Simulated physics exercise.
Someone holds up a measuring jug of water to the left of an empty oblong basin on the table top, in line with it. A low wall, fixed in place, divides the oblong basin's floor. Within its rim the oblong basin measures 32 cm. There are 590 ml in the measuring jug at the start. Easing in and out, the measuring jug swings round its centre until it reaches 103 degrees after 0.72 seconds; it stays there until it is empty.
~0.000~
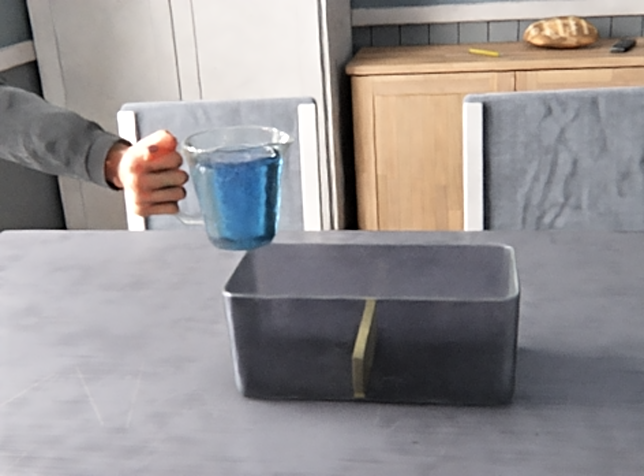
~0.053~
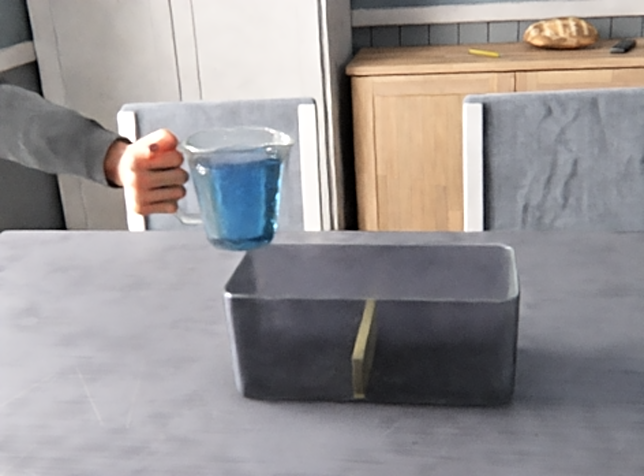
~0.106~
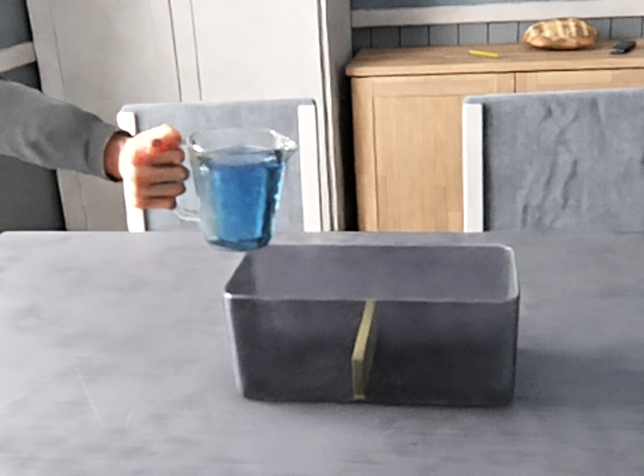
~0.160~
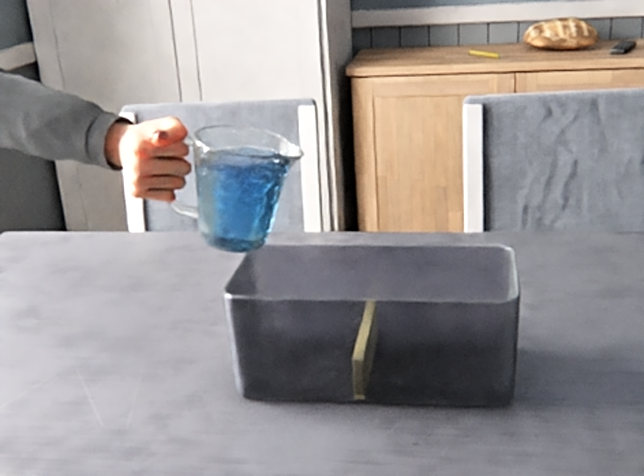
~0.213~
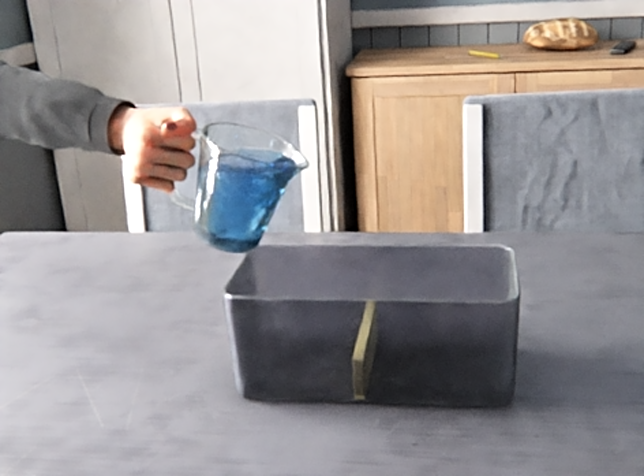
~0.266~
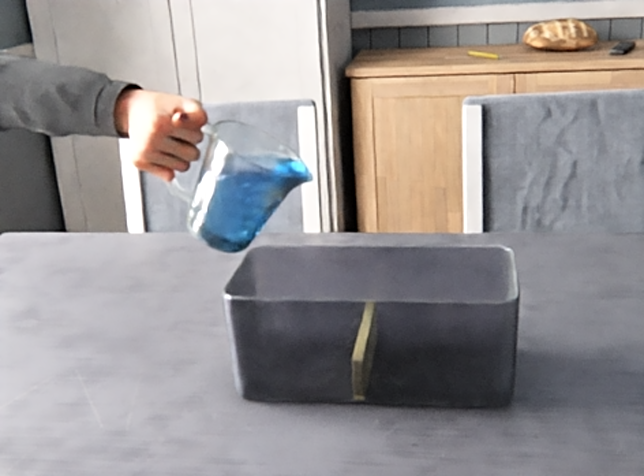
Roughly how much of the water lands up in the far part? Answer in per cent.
Around 25 %.
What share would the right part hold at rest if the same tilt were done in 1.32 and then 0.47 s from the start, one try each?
I'd expect close to 45 per cent and then close to 20 per cent.
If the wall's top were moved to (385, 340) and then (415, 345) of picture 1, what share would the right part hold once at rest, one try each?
Try 1: 15 %; try 2: 15 %.
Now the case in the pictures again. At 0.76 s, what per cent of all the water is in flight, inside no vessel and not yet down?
About 6 percent.
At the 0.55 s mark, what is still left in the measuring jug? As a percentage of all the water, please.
About 54 per cent.
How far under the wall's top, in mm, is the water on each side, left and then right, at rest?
For the left, around 30 mm; for the right, around 44 mm.
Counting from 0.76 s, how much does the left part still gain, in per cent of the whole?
It comes to some 14 per cent.
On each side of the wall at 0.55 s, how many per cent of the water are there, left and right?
Left roughly 12 per cent, right roughly 16.
Then, 0.55 s in, the tilt is 90° and 55 per cent is still to pour, 12 is left of the wall and 15 right of it.
Then, 0.76 s in, the tilt is 103° and 11 per cent is still to pour, 59 is left of the wall and 24 right of it.
Then, 0.98 s in, the tilt is 103° and 1 per cent is still to pour, 73 is left of the wall and 25 right of it.
Then, 1.22 s in, the tilt is 103° and 0 per cent is still to pour, 74 is left of the wall and 25 right of it.
Finally, 74 per cent lies left of the wall, 25 right of it and 1 outside.
